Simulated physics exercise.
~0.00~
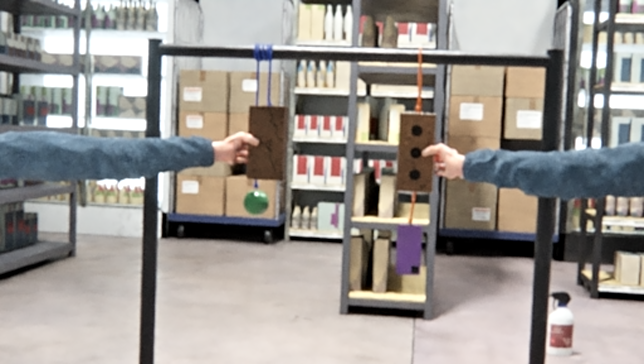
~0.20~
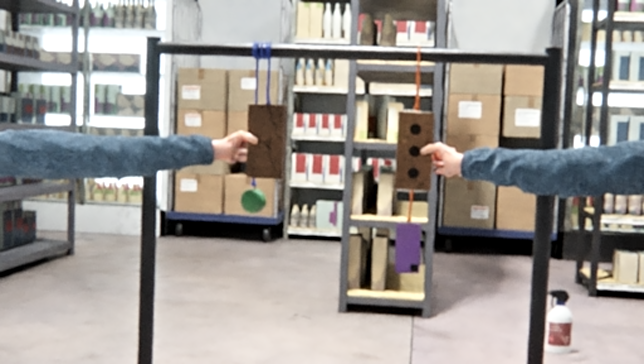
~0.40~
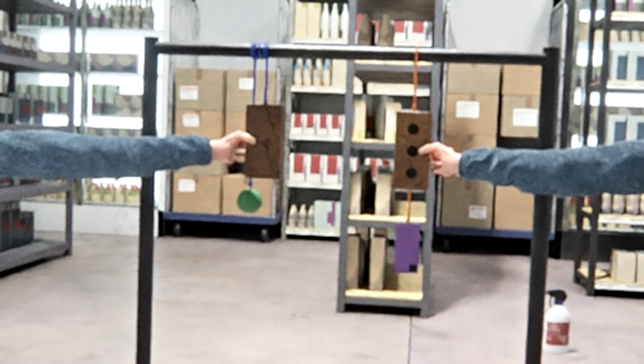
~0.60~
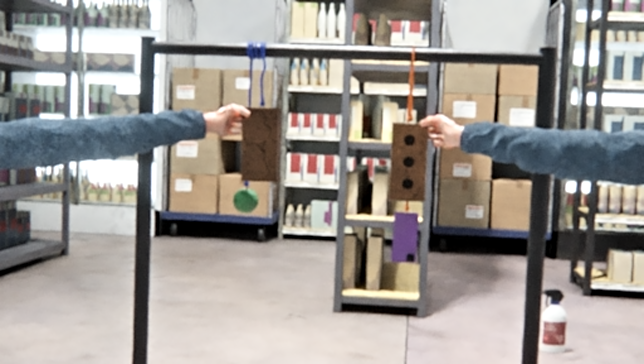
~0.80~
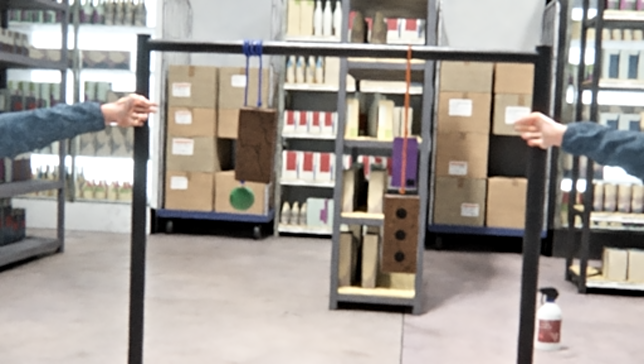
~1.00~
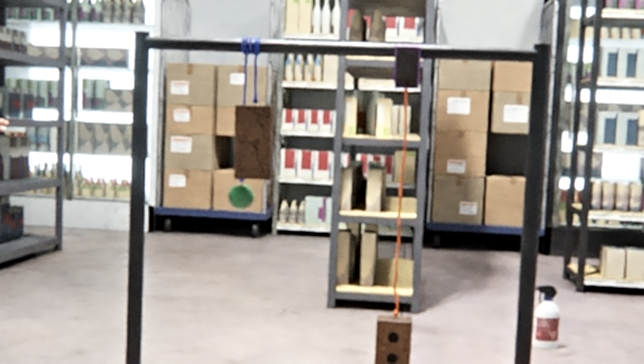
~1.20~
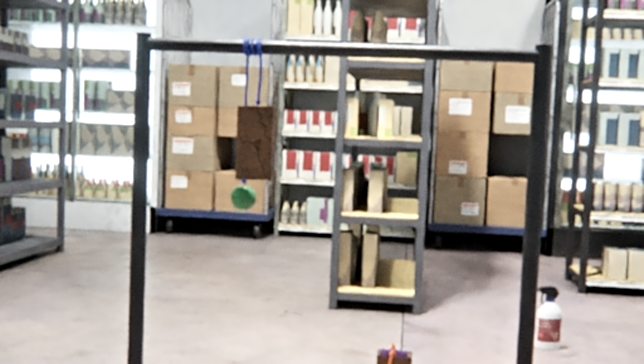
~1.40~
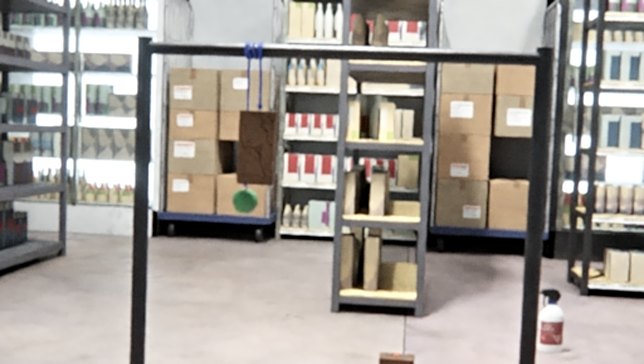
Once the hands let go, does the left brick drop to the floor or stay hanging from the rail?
The left brick stays hanging from the rail on its blue cord. Only the right brick drops, pulling its orange cord over the rail.
Two hands release hanging bricks, and the right drops to the floor while the left stays hanging.
